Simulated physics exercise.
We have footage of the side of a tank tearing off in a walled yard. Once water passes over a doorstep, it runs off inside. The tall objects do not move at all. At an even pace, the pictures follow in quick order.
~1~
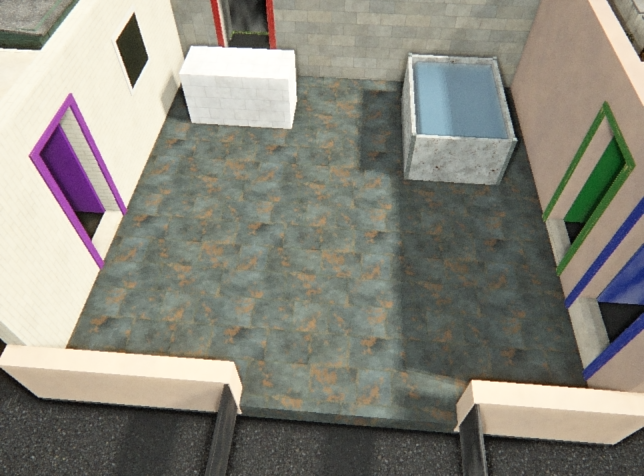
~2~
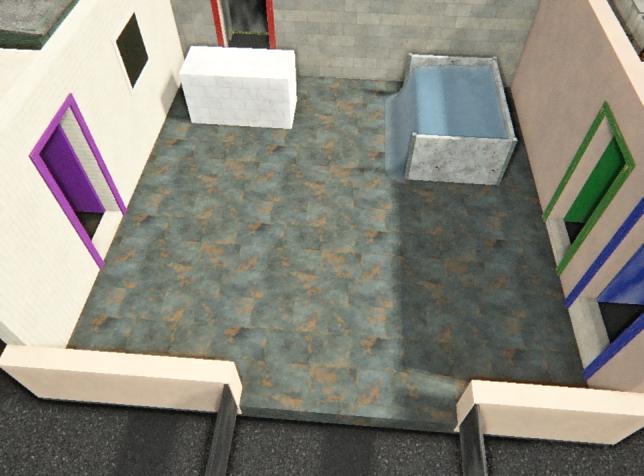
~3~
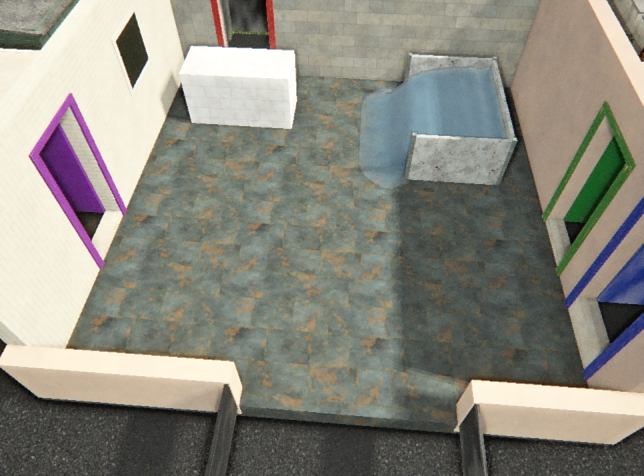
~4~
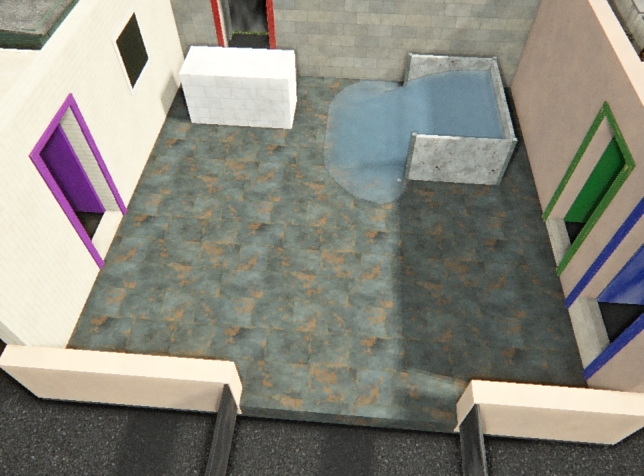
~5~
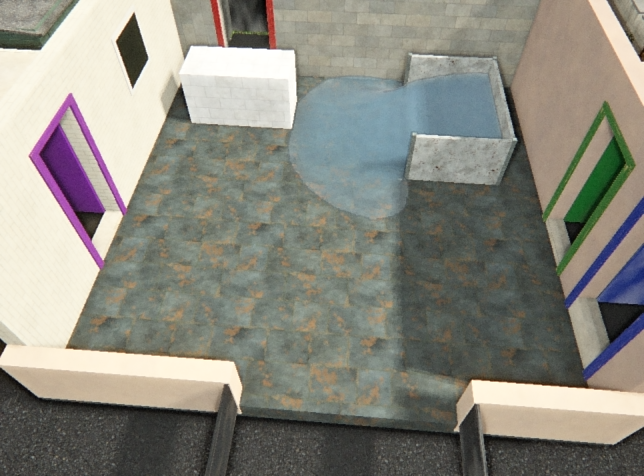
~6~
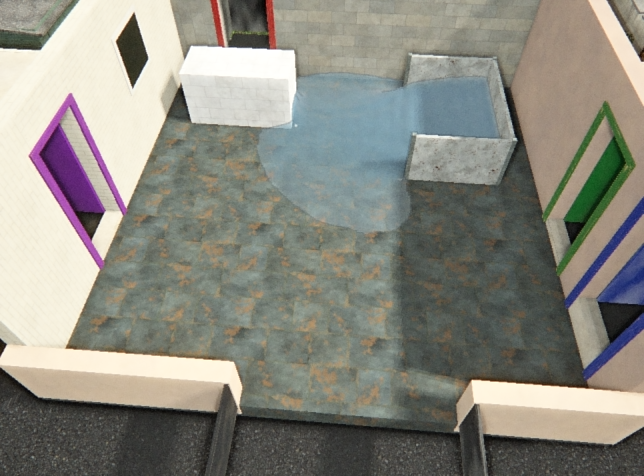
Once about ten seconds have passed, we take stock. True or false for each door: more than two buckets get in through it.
The green door: False; the red door: True; the blue door: False; the purple door: True.
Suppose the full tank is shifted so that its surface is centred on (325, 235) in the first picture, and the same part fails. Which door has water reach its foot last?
Answer: The green one.
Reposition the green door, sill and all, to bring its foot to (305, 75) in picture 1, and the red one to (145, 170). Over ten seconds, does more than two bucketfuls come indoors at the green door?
Green door exceeds the mark.
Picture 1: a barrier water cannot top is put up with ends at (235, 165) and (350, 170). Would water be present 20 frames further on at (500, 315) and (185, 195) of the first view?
Not wet, soaked.
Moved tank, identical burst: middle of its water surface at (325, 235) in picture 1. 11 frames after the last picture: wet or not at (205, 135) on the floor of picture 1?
Submerged.
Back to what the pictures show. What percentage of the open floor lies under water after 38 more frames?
Estimated share: Around 90 %.
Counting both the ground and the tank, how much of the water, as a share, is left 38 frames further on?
Near 94 percent, give or take.
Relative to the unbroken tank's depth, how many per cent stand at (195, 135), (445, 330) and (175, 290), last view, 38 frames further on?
About 4, 2 and 14 percent, in that order.
A moment on, water covers 40 % of the floor; the green door not reached, the red door under two buckets in, the blue door not reached, the purple door not reached.
Next, water covers 50 % of the floor; the green door not reached, the red door under two buckets in, the blue door not reached, the purple door under two buckets in.
Then, water covers 60 % of the floor; the green door not reached, the red door over two buckets in, the blue door not reached, the purple door over two buckets in.
Later, water covers 90 % of the floor; the green door not reached, the red door over two buckets in, the blue door not reached, the purple door over two buckets in.
In the end, water covers 100 % of the floor; the green door wet at the sill, nothing in, the red door far over two buckets in, the blue door wet at the sill, nothing in, the purple door over two buckets in.
